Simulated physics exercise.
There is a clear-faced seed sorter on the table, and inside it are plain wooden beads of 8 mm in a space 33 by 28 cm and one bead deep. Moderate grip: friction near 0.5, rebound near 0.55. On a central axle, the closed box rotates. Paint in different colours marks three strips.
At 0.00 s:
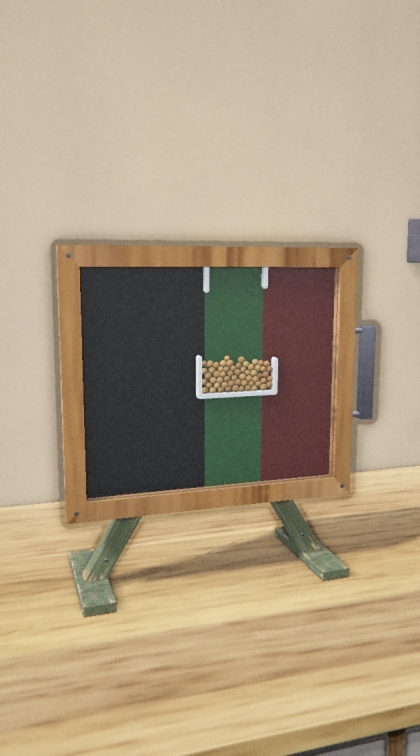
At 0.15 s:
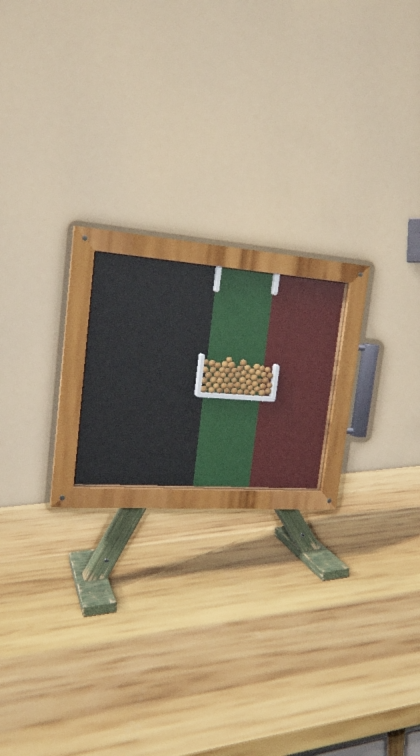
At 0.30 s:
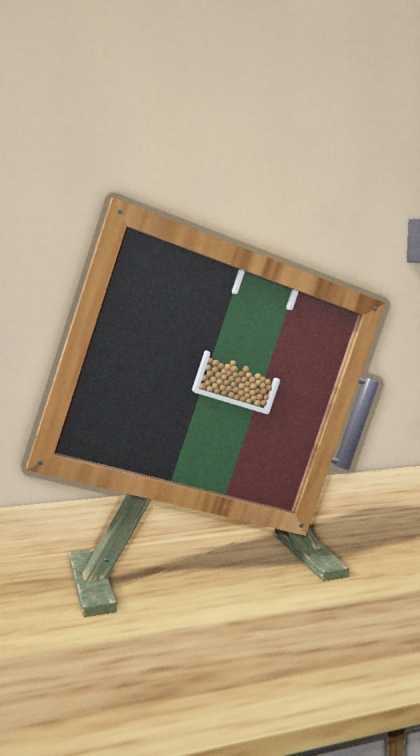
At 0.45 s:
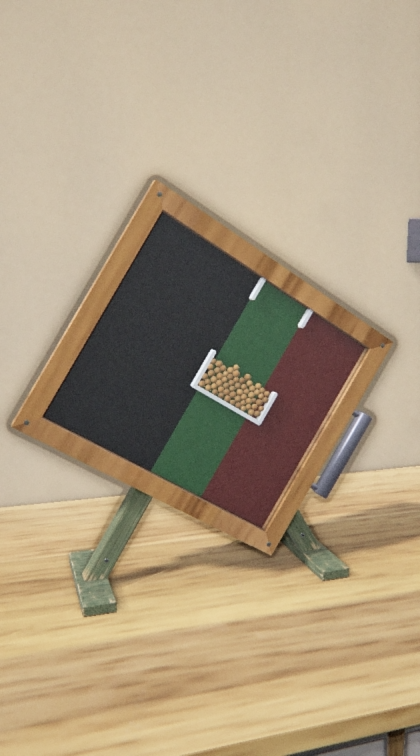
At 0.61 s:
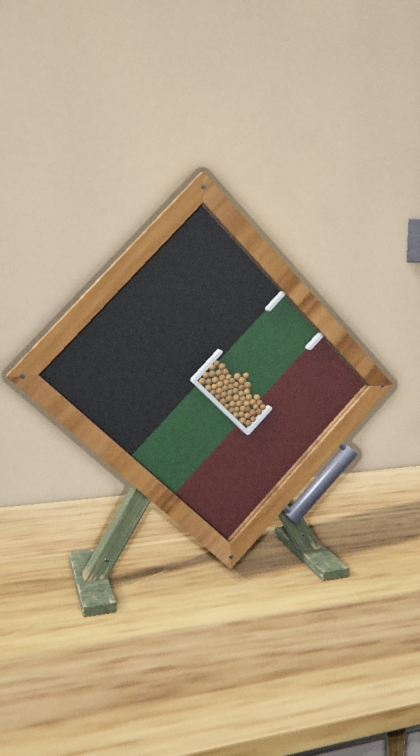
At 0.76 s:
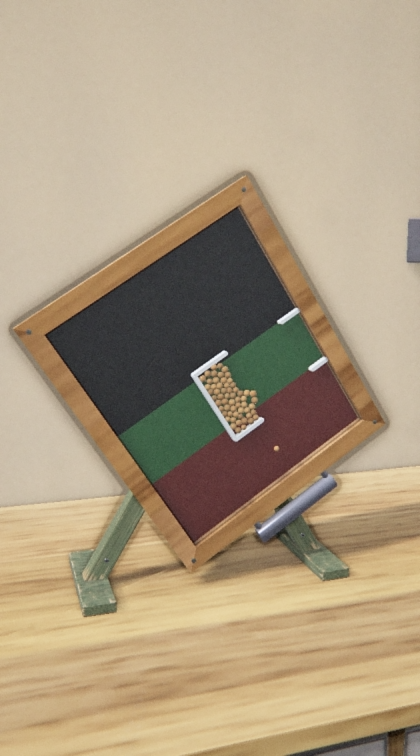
We see a wood-framed box with black, green and red bands rotate steadily clockwise on its stand, the small beads in its white tray shifting toward the lower right until one sits apart over the red band.
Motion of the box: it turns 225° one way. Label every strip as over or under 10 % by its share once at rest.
Red over, green over, black over 10 %.
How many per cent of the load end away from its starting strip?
I'd say something like 70 percent.
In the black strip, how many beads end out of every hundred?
That comes to near 15 percent.
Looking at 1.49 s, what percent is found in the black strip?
The share there is close to 0 per cent.
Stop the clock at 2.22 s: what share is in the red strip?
Roughly 100 per cent.
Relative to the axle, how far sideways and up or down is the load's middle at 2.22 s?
Some 14 cm left and 10 cm below.
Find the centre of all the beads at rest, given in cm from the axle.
It lies close to 12 centimetres left and 6 centimetres below.
After 1.49 s, it stands 118° clockwise; the beads' middle is in line with and 15 cm below the centre; red 100 %.
After 2.22 s, it stands 178° clockwise; the beads' middle is 14 cm left of and 10 cm below the centre; red 100 %.
After 2.85 s, it has come round 225° clockwise; the beads' middle is 15 cm left of and 2 cm below the centre; red 80 %, green 20 %.
All still by 4.3 s, it has come round 225° clockwise; red 60 %, green 25 %, black 15 %.
